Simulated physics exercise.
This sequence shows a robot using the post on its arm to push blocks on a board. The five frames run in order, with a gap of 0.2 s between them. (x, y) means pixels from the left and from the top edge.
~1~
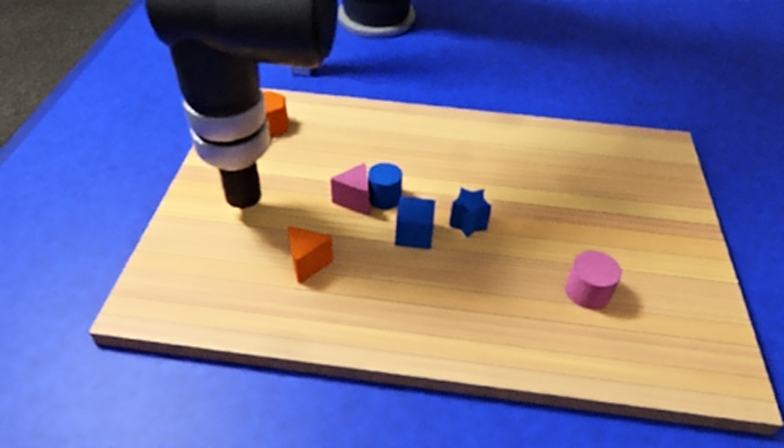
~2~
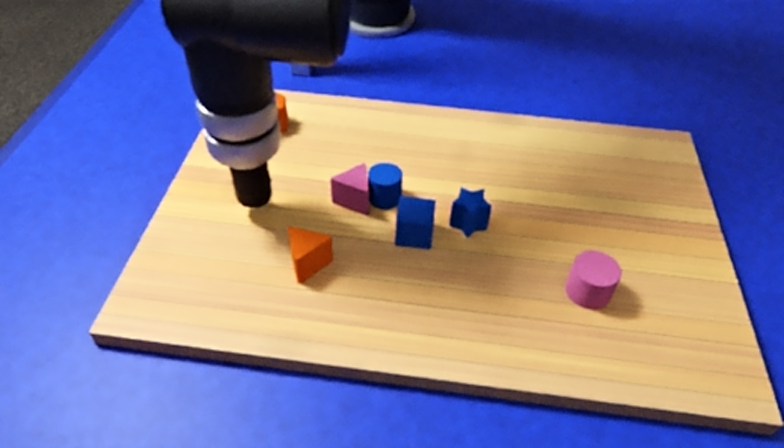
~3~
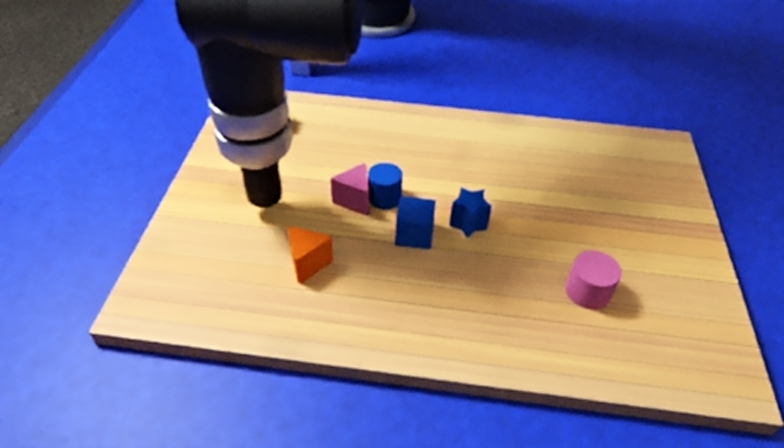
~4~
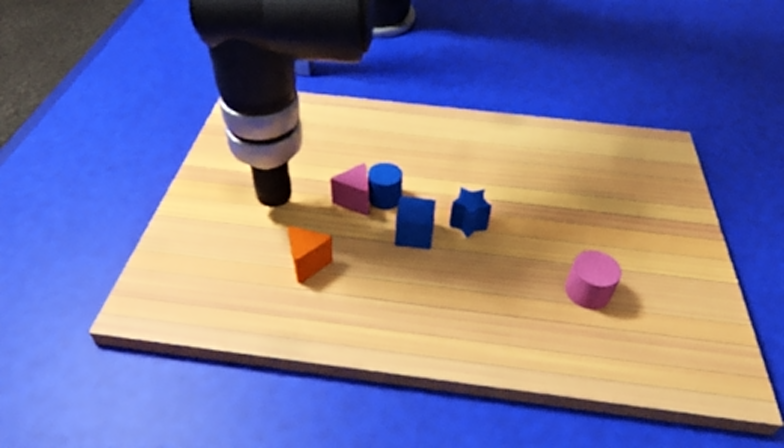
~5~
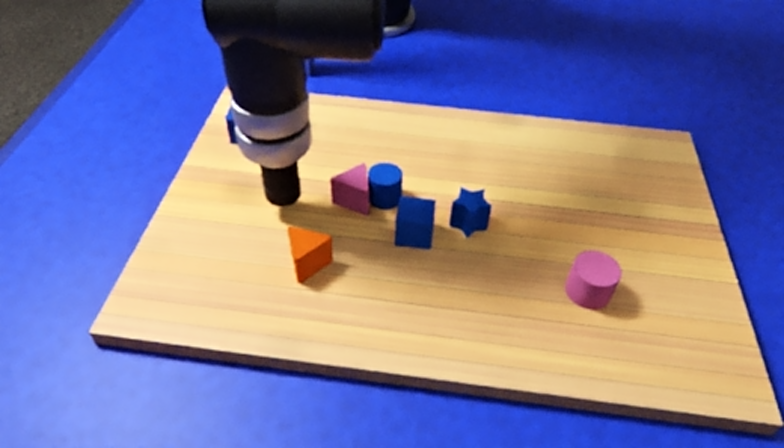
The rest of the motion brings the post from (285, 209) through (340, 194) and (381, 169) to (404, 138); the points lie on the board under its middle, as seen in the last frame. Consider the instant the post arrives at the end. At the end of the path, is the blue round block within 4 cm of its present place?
Going by the path, no.
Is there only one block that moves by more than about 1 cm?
No, it doesn't check out.
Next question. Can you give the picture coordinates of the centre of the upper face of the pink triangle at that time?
(407, 159)
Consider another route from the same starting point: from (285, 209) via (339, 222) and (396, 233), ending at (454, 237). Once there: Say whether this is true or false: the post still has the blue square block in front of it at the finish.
True.
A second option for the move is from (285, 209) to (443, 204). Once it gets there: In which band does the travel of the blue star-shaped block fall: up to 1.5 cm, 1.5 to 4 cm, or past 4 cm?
My prediction: Under 1.5 cm.
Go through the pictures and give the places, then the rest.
In the first frame, lower end of the post (244, 197), tops of blocks, orange triangle (305, 240), pink triangle (354, 177), blue round block (385, 173).
In the second frame, post (255, 197), blocks as before.
In the third frame, post (265, 196), blocks as before.
In the fourth frame, post (274, 196), blocks as before.
In the fifth frame, post (283, 195), orange triangle (305, 240), pink triangle (354, 177), blue round block (385, 173).
The first path, step by step. One third of the way, post (340, 180); pink triangle (381, 172), turned 10° clockwise; blue round block (412, 172).
Two thirds of the way, post (382, 154); pink triangle (406, 160), turned 85° clockwise; blue round block (436, 177).
At the end, post (404, 124); orange triangle not moved; pink triangle (407, 159), turned 90° clockwise; blue round block (436, 177).
